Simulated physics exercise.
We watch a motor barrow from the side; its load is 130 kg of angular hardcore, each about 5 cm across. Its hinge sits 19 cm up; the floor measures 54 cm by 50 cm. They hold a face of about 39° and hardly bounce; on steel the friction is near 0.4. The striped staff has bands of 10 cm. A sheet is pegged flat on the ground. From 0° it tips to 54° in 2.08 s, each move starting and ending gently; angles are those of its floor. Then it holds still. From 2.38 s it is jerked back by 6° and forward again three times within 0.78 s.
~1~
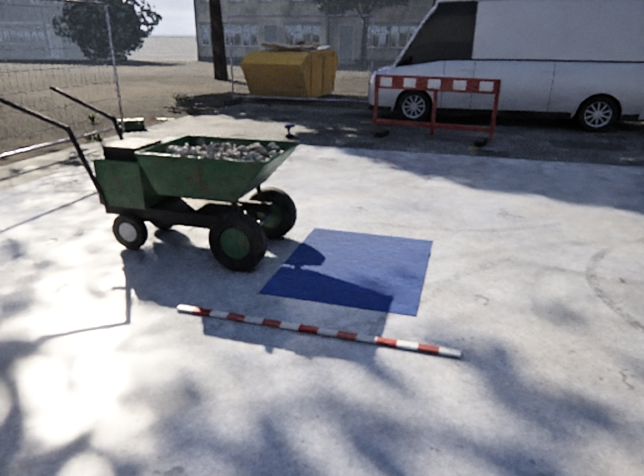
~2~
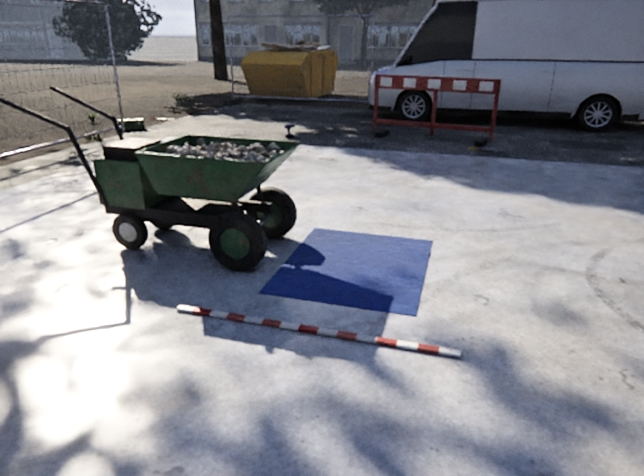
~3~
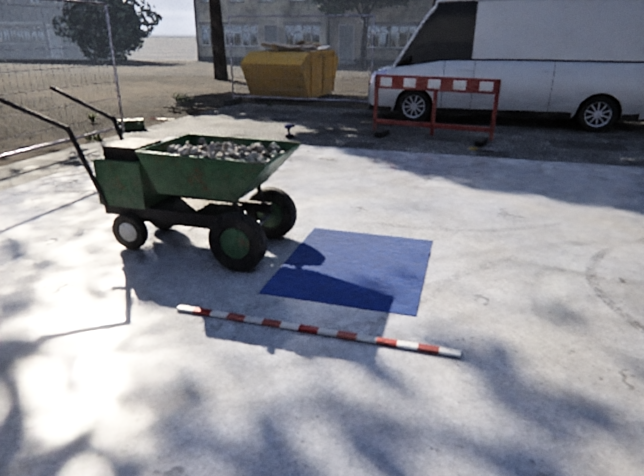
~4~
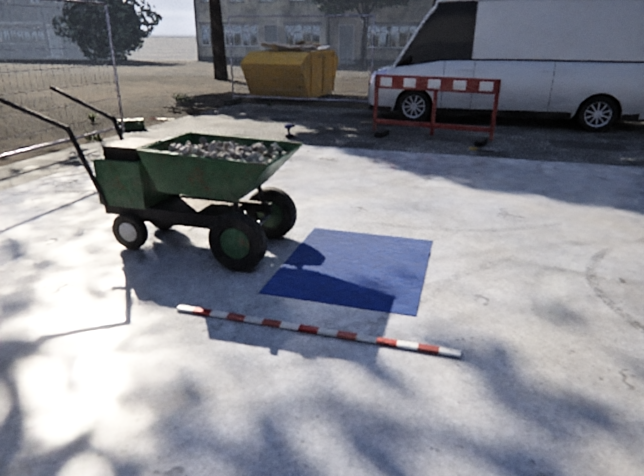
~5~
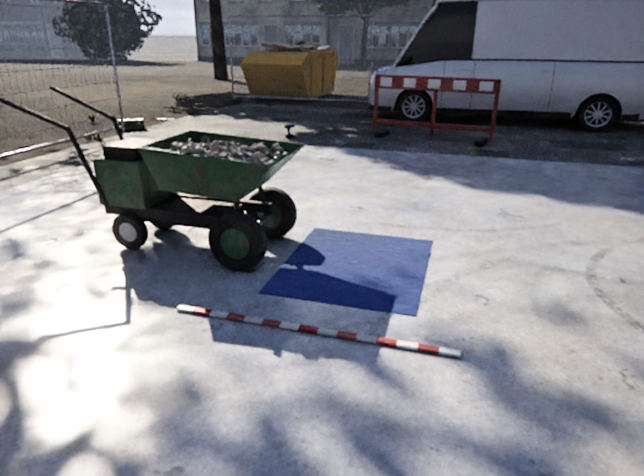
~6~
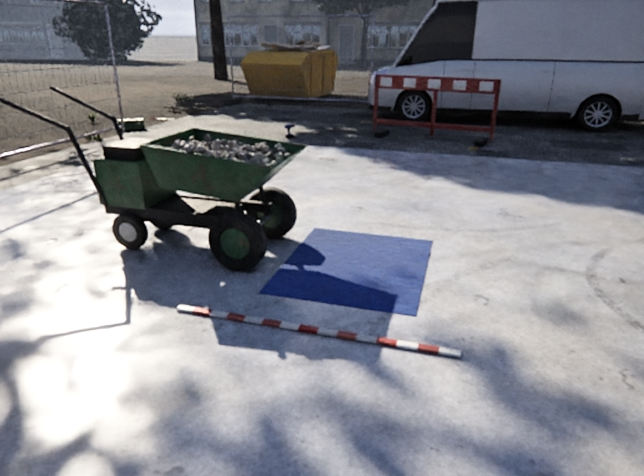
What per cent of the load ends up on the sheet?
Close to 40 in a hundred.
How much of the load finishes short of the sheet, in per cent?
Near 0 in a hundred.
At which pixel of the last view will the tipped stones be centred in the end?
Around (357, 263).
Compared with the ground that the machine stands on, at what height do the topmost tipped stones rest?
Some 18 cm above that level.
A little later the floor is at 46°; 100 % in the skip; the foremost stones are at (312, 207).
Then the floor is at 54°; 96 % in the skip, 4 % on the sheet; the foremost stones are at (359, 271).
Later still the floor is at 54°; 60 % in the skip, 38 % on the sheet, 2 % off the sheet elsewhere; the foremost stones are at (422, 266).
In the end the floor is at 54°; 56 % in the skip, 42 % on the sheet, 3 % off the sheet elsewhere; the foremost stones are at (428, 268).
